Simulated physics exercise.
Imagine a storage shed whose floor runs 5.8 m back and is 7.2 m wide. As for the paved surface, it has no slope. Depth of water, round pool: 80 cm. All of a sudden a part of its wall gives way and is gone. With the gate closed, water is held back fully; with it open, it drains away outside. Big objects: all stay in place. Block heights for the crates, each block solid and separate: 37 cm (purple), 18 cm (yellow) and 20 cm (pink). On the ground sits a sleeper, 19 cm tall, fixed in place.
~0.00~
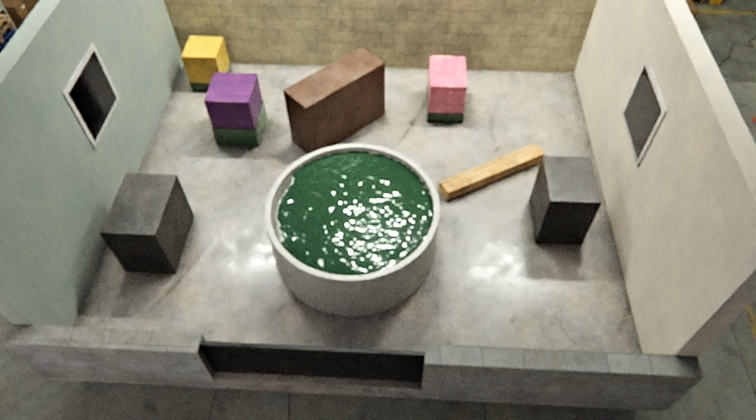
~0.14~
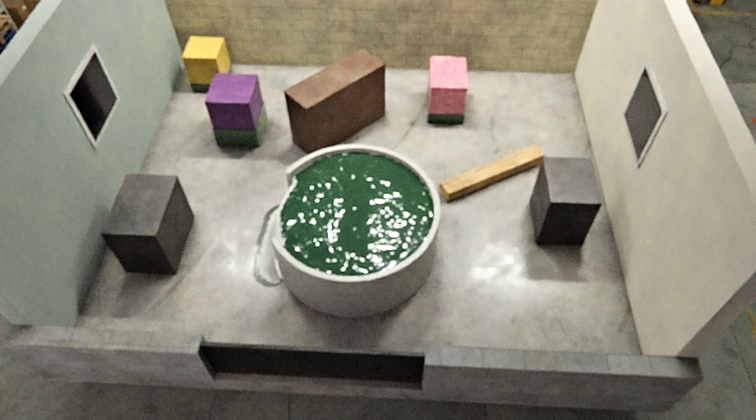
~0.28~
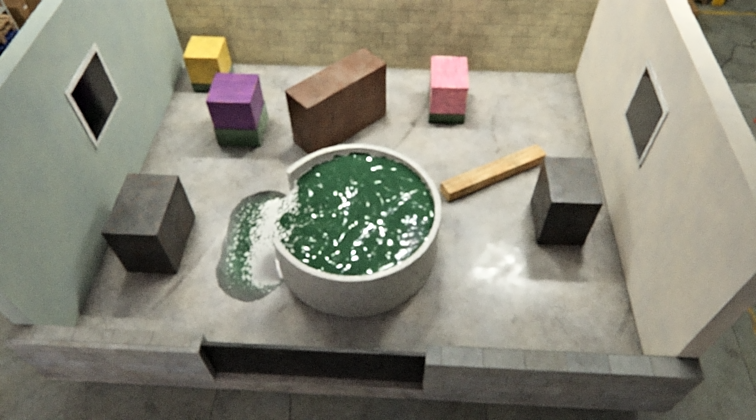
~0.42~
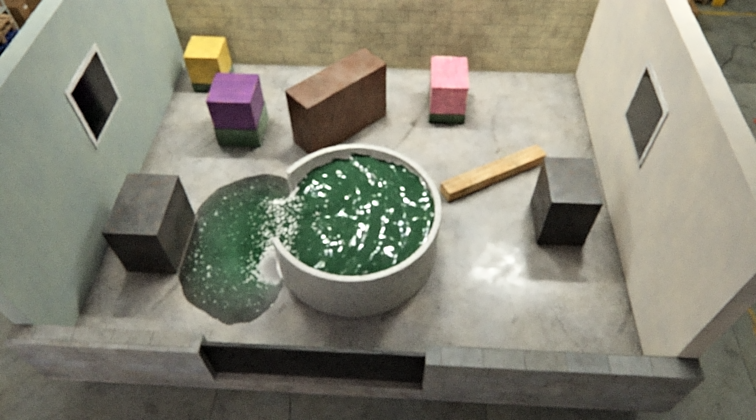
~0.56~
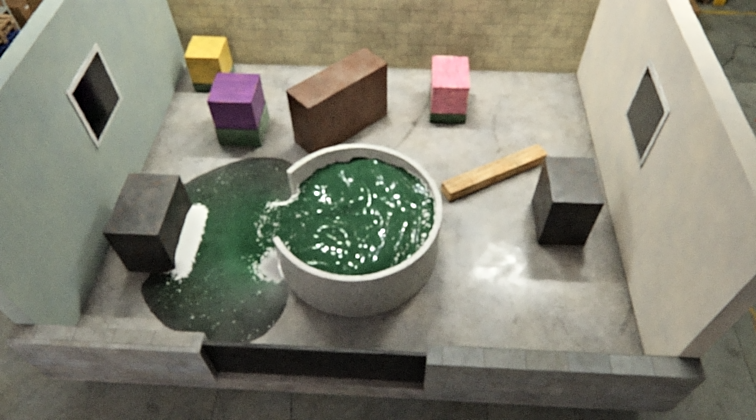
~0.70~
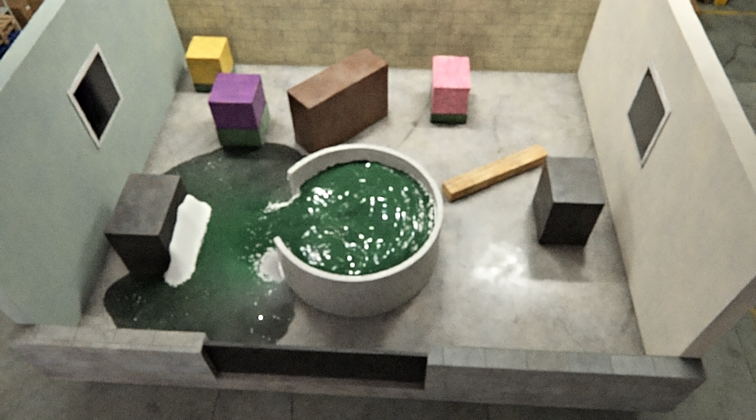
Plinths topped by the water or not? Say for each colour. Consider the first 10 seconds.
Purple crate: Not topped; yellow crate: Topped; pink crate: Not topped.
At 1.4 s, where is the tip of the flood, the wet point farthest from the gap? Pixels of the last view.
(173, 101).
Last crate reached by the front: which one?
The pink crate comes last.
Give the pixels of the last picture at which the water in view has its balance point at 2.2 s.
Near (261, 233).
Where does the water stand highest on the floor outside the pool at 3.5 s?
Roughly (206, 95).
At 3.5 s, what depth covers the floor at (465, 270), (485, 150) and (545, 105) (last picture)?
Around 0 cm, 0 cm and 0 cm, in the order given.
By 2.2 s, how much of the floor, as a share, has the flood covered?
Covered: Roughly 30 %.
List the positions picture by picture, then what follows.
The round pool at (353, 209) is whole and still, 80 cm deep, in the first picture.
Water pours out at (278, 228) and has run 0.7 m, to (267, 281); deepest outside 36 cm, 80 cm at the round pool's back, in the second picture.
Water pours out at (280, 231) and has run 1.0 m, to (234, 291); deepest outside 45 cm, 80 cm at the round pool's back, in the third picture.
The front is at (190, 289), 1.4 m from the gap at (280, 233); 2.6 m2 of floor is under water; 79 cm left at the back of the round pool, in the fourth picture.
Water pours out at (281, 233) and has run 1.9 m, to (174, 200); deepest outside 39 cm, 73 cm at the round pool's back, in the fifth picture.
Water pours out at (282, 232) and has run 2.4 m, to (147, 190); deepest outside 74 cm, 66 cm at the round pool's back, in the sixth picture.
After 1.4 s water covers 25 % of the floor and is deepest (50 cm) near (200, 248); purple plinth reached, yellow plinth not reached, pink plinth not reached.
After 2.2 s water covers 30 % of the floor and is deepest (45 cm) near (187, 68); purple plinth reached, yellow plinth reached, pink plinth not reached.
After 3.5 s water covers 55 % of the floor and is deepest (37 cm) near (206, 95); purple plinth reached, yellow plinth reached, pink plinth not reached.
After 6.0 s water covers 80 % of the floor and is deepest (22 cm) near (158, 137); purple plinth reached, yellow plinth reached, pink plinth reached.
After 10.0 s water covers 100 % of the floor and is deepest (13 cm) near (622, 289); highest at the purple plinth 25 cm, highest at the yellow plinth 38 cm, highest at the pink plinth 14 cm.
